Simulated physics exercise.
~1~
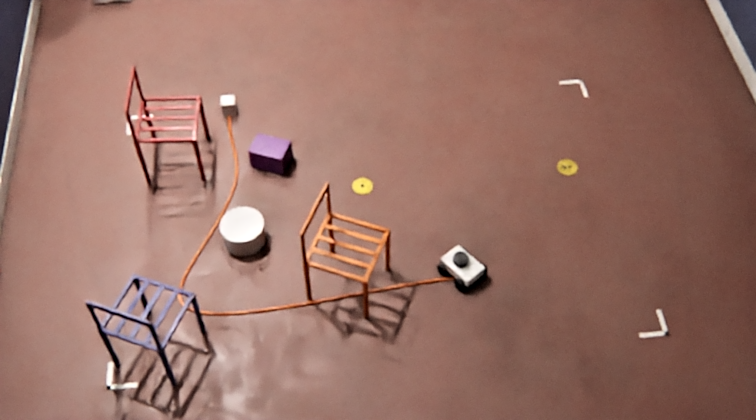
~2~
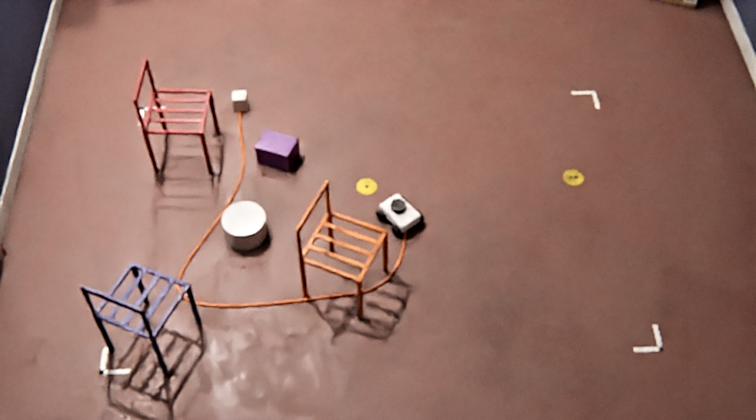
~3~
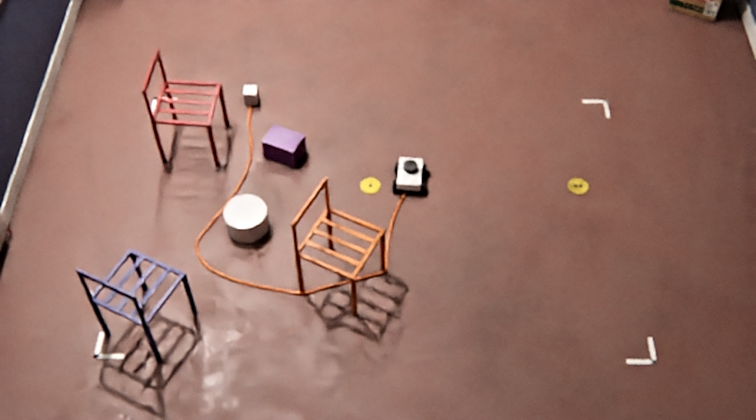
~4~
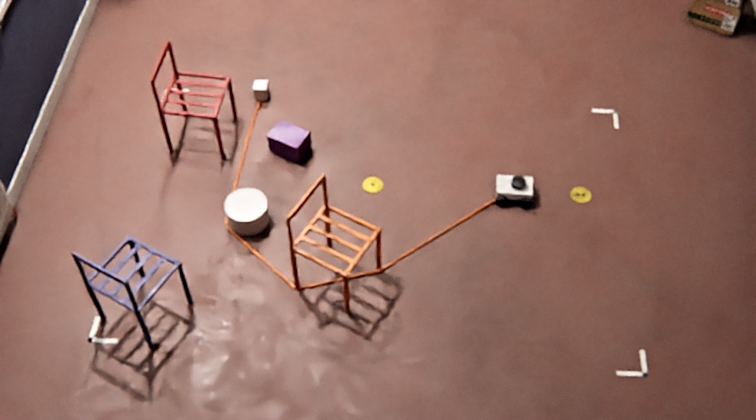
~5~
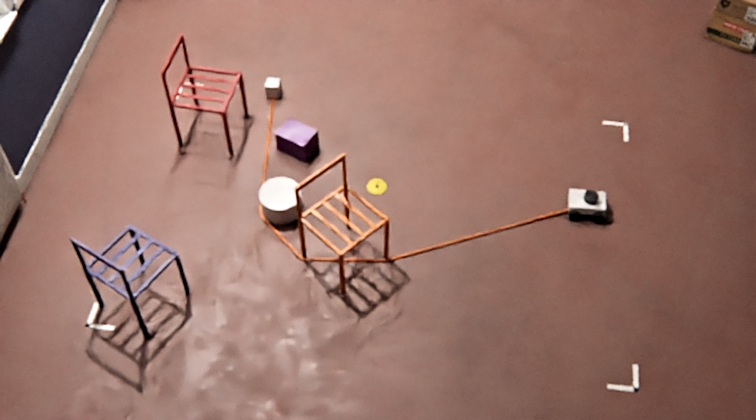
The footage shows a small cart trailing an orange lead among chairs, a white bucket and a purple crate, moving up and left to one yellow mark, then right to another as the tightening lead finally shifts the bucket and orange chair slightly, leaving both still upright.
